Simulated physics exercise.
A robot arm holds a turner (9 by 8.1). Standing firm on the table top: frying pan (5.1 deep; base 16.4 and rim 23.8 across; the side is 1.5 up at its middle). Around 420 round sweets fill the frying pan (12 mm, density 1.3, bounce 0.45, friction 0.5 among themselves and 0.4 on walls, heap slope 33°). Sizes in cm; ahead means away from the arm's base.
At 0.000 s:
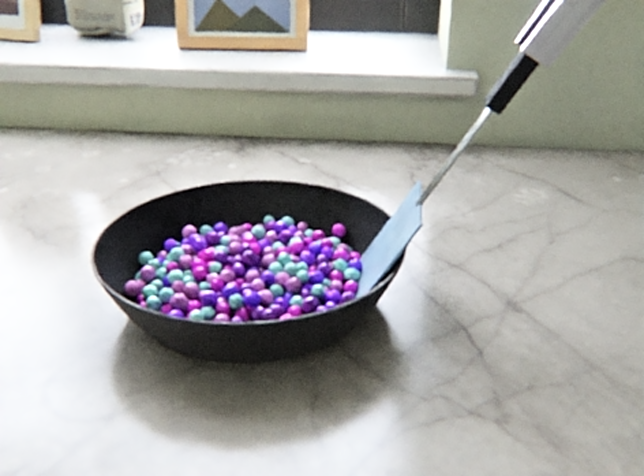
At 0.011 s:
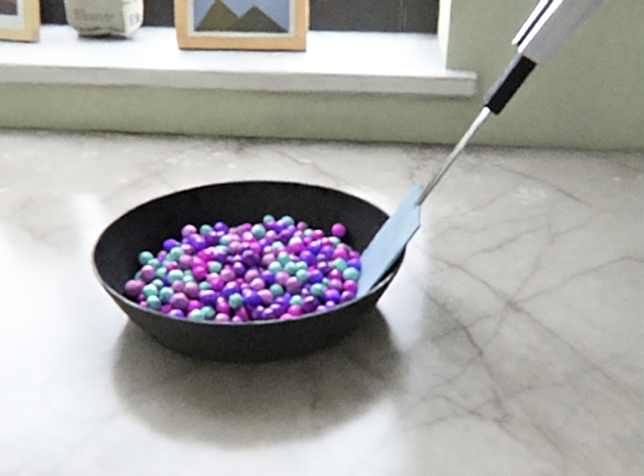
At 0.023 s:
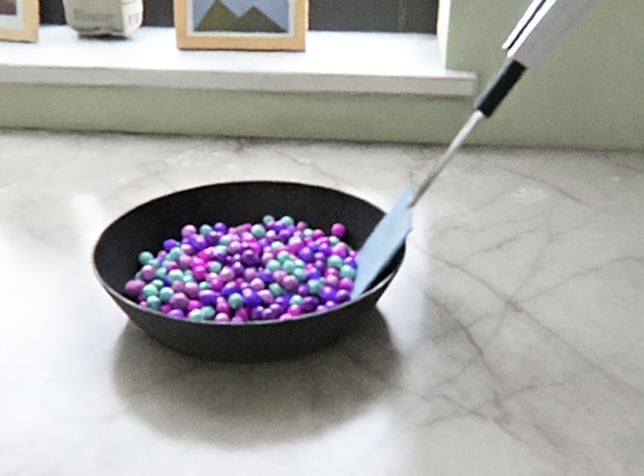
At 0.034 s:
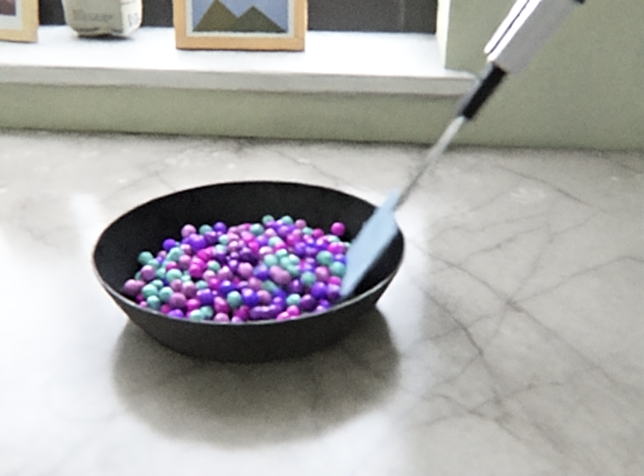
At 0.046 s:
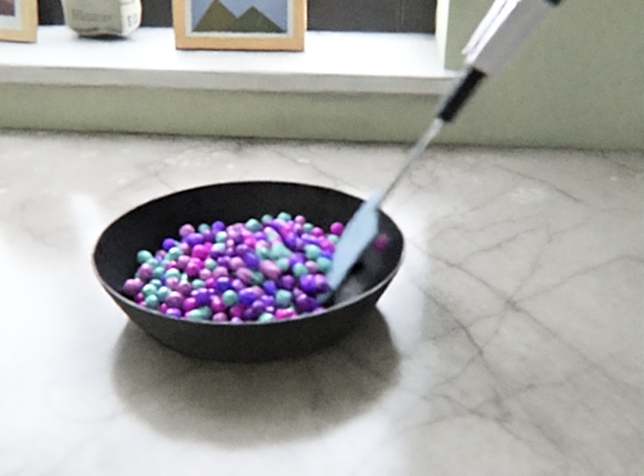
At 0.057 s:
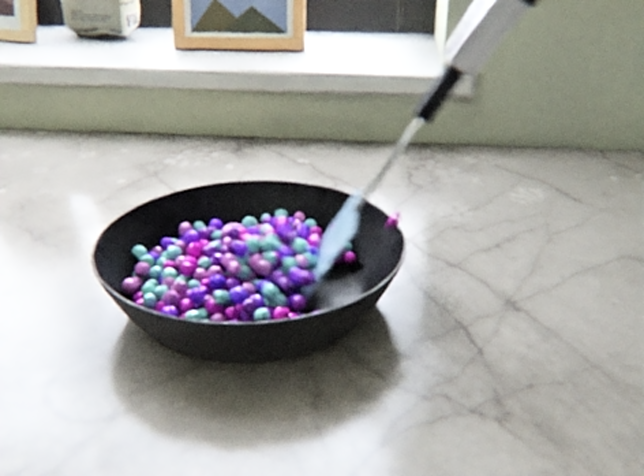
On a marbled table top, a turner pushes colourful round sweets leftward in a dark frying pan.
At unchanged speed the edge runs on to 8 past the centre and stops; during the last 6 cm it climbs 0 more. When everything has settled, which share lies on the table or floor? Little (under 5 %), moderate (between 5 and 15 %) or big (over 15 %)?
A big share, over 15 %, ends on the table or floor.
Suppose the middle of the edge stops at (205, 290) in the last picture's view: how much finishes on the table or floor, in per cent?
About 10 per cent.
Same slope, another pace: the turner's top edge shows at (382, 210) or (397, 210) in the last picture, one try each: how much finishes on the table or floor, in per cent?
About 20 and 10 per cent.
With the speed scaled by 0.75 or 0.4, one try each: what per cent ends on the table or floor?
Some 25 and 10 per cent.
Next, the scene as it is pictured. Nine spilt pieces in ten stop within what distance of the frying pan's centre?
About 45 cm.
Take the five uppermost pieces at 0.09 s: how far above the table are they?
About 8 cm.
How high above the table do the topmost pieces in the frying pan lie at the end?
About 6.0 cm.
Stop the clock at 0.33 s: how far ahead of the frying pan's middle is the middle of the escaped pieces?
Roughly 18 cm.
After 0.09 s, sloping 59°, highest piece 12 above the table; 417 in the frying pan, 1 on the blade or in flight.
After 0.11 s, sloping 59°, highest piece 16 above the table; 417 in the frying pan, 1 on the blade or in flight.
After 0.33 s, sloping 59°, highest piece 24 above the table; 277 in the frying pan, 65 on the table or floor, 76 on the blade or in flight.
After 1.38 s, sloping 59°, highest piece 5 above the table; 277 in the frying pan, 141 on the table or floor.
At rest, 277 in the frying pan, 141 on the table or floor. That is 34 % on the table or floor.
